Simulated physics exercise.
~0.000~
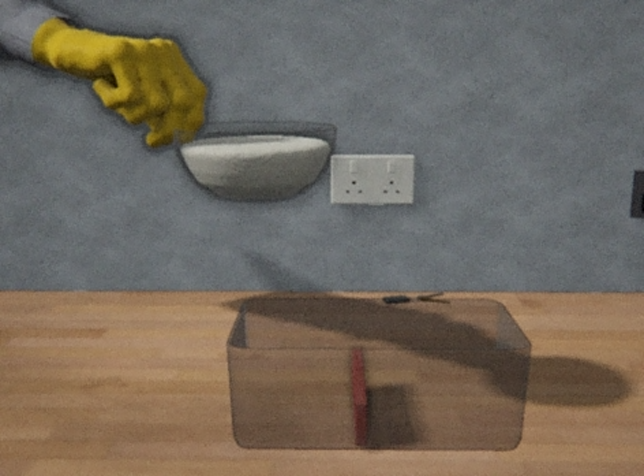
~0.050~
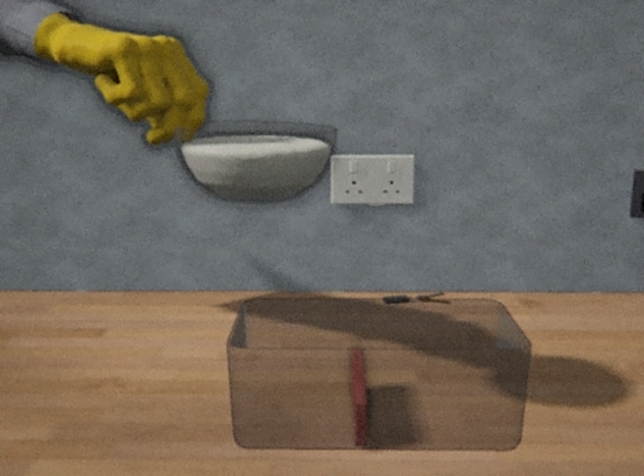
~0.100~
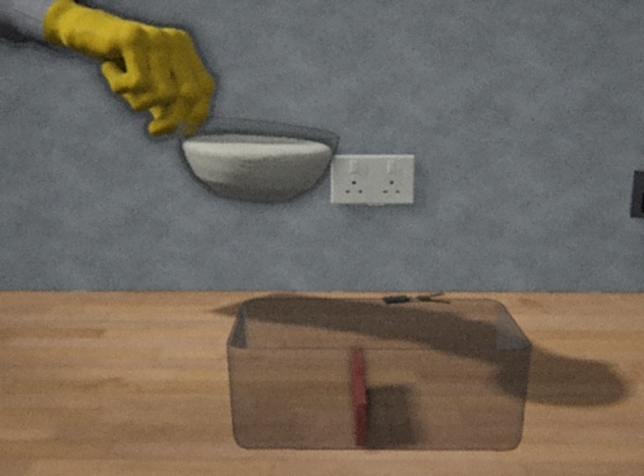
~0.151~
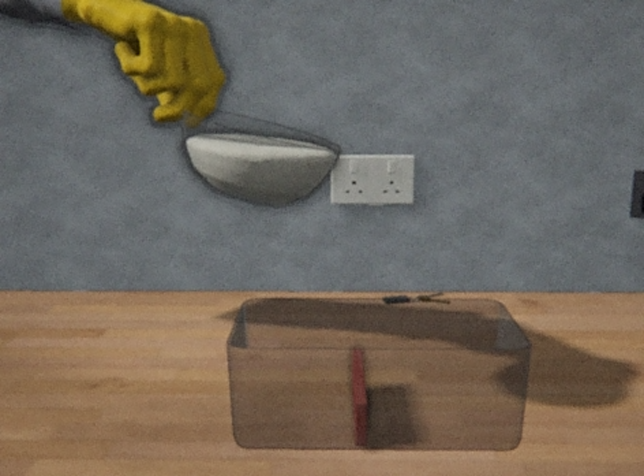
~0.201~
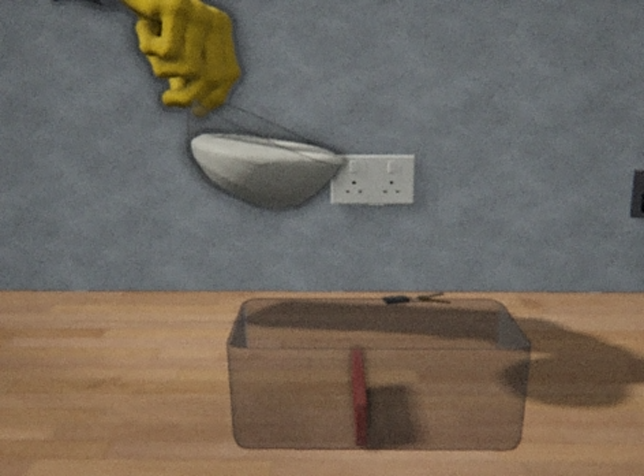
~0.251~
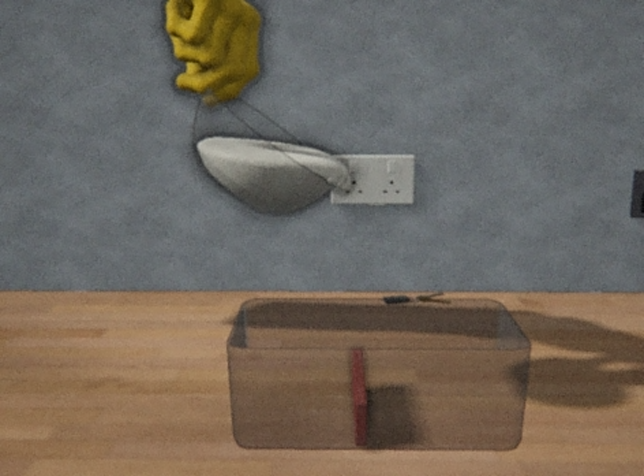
The video shows a yellow-gloved hand moving rightward and upward above a pale round bowl, which tilts gradually to the right over a clear long basin with a low red wall inside, until a little liquid passes its right rim.
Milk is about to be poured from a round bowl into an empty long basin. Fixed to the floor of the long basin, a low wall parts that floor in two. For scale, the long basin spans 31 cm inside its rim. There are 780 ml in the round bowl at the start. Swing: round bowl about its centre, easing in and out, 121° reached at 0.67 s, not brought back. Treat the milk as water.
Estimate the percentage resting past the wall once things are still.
I would say roughly 65 percent.
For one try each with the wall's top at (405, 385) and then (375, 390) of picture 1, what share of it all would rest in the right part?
In order, 25 and 50 per cent.
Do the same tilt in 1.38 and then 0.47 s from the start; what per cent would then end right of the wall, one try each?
Around 80 per cent first, around 50 per cent next.
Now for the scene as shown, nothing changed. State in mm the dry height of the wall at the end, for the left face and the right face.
The left side gives some 38 mm, the right side some 30 mm.
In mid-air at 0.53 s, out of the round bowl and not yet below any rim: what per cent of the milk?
Estimate: Some 38 % of the total.
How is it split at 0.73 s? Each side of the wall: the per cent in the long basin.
Near 28 on the left, 64 on the right.
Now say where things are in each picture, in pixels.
In the first frame, it leans 0°; its right rim is at (336, 129); the milk meets the walls at (183, 144) and (330, 144); the long basin's rim runs from (236, 323) to (515, 324); the wall's top is at (359, 375).
In the second frame, it leans 2°; its right rim is at (336, 132); the milk meets the walls at (183, 143) and (331, 145).
In the third frame, it leans 7°; its right rim is at (338, 139); the milk meets the walls at (186, 140) and (333, 148).
In the fourth frame, it leans 15°; its right rim is at (340, 150); the milk meets the walls at (189, 138) and (336, 151).
In the fifth frame, it leans 25°; its right rim is at (340, 166); the milk meets the walls at (194, 138) and (341, 158); 1 per cent is over the edge.
In the sixth frame, it leans 37°; its right rim is at (337, 183); the milk meets the walls at (201, 141) and (327, 165); 8 per cent is over the edge.
After 0.53 s the tilt is 108° and 3 per cent is still to pour, 2 is left of the wall and 56 right of it.
After 0.73 s the tilt is 121° and 0 per cent is still to pour, 28 is left of the wall and 63 right of it.
After 0.94 s the tilt is 121° and 0 per cent is still to pour, 31 is left of the wall and 65 right of it.
After 1.17 s the tilt is 121° and 0 per cent is still to pour, 31 is left of the wall and 65 right of it.
In the end 31 per cent lies left of the wall, 65 right of it and 3 outside.
